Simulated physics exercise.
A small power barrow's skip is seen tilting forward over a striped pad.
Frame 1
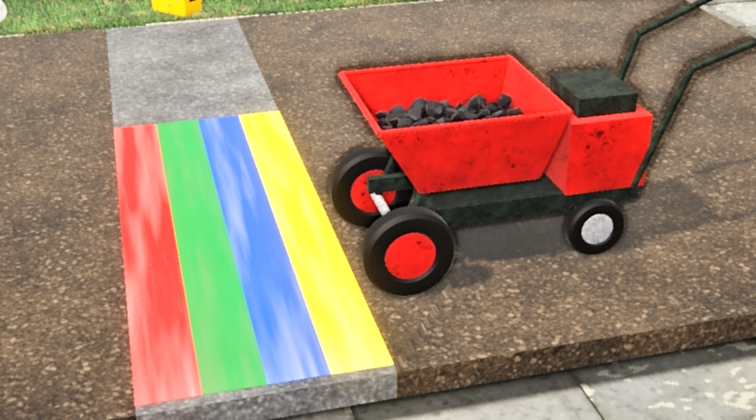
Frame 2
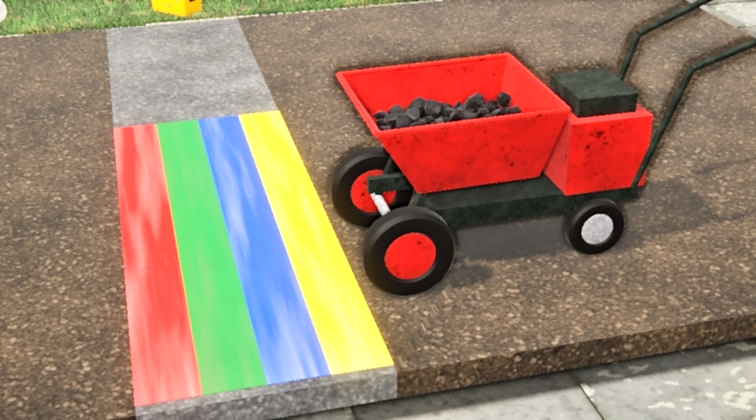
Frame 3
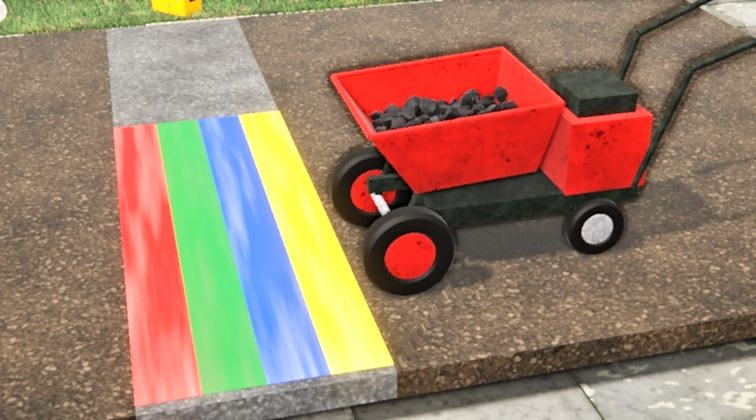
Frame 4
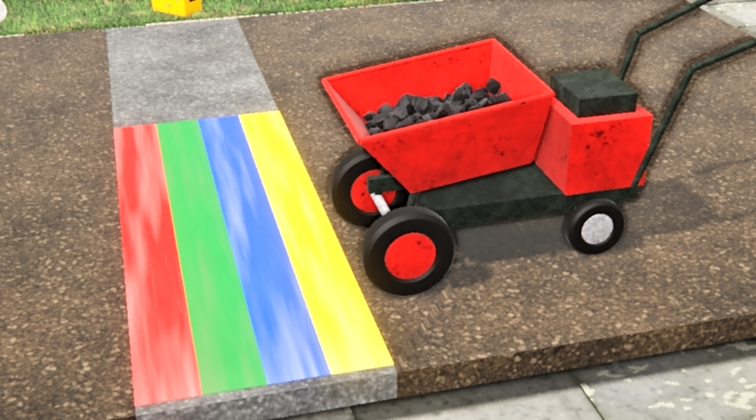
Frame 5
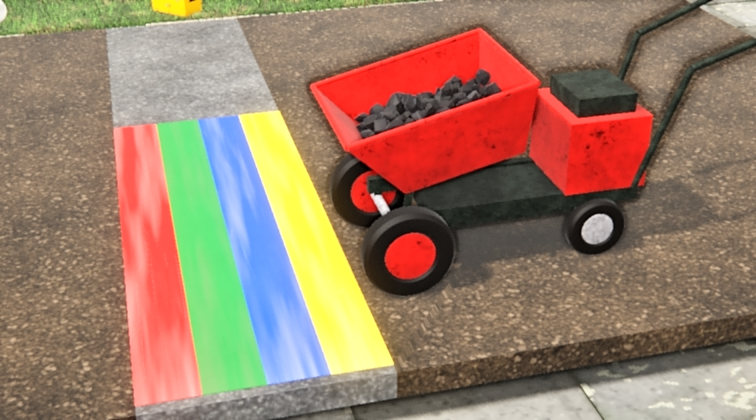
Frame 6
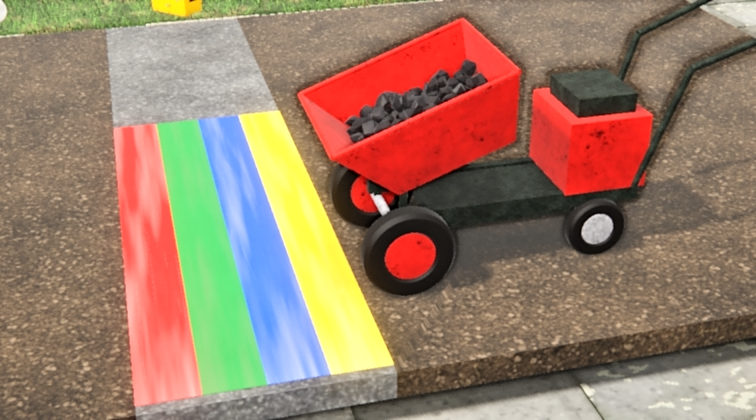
In this clip, a red power barrow loaded with dark lumps of coal stands beside a pad striped red, green, blue and yellow; its skip starts level, then gradually tilts forward to the left while the wheels stay still.
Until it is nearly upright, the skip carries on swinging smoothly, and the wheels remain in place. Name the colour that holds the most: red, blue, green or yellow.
That would be green.
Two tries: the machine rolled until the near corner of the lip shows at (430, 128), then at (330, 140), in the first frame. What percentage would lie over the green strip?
Roughly 20 per cent, and 30 per cent.
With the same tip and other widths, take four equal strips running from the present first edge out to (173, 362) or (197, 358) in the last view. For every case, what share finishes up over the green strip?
The first gives around 40 %, the second around 30 %.
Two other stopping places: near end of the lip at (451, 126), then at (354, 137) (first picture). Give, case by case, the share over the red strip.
First spot 0 per cent, second spot 30 per cent.
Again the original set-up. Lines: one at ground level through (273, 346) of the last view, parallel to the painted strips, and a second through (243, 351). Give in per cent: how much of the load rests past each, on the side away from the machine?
Around 80 per cent for the first, and 50 per cent for the second.
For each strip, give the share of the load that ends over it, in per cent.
The yellow strip gets close to 0, the blue strip close to 20, the green strip close to 40 and the red strip close to 15.
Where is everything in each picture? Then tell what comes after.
Lip of the skip (380, 134), level; top of the load (457, 118), lumps of coal; yellow strip (347, 330); blue strip (287, 339); green strip (226, 349); red strip (164, 358), in the first frame.
Lip of the skip (378, 135), level; top of the load (456, 117), in the second frame.
Lip of the skip (371, 137), tipped barely; top of the load (465, 116), in the third frame.
Lip of the skip (361, 142), tipped a little; top of the load (457, 112), in the fourth frame.
Lip of the skip (348, 148), tipped a little; top of the load (472, 98), in the fifth frame.
Lip of the skip (333, 158), tipped clearly; top of the load (468, 100); yellow strip (347, 330); blue strip (287, 339); green strip (226, 349); red strip (164, 358), in the sixth frame.
Just after the last frame, skip tipped steeply; every one in the skip.
A moment on, skip tipped right over; the larger part in the skip; just a few over the blue strip; about a tenth over the green strip; just a few falling.
Further on, skip tipped right over; roughly a quarter in the skip; about a tenth over the blue strip; roughly a third over the green strip; about a tenth over the red strip; just a few off the paint.
When it is over, skip tipped right over; about a tenth in the skip; not one over the yellow strip; roughly a quarter over the blue strip; roughly half over the green strip; roughly a quarter over the red strip; about a tenth off the paint.
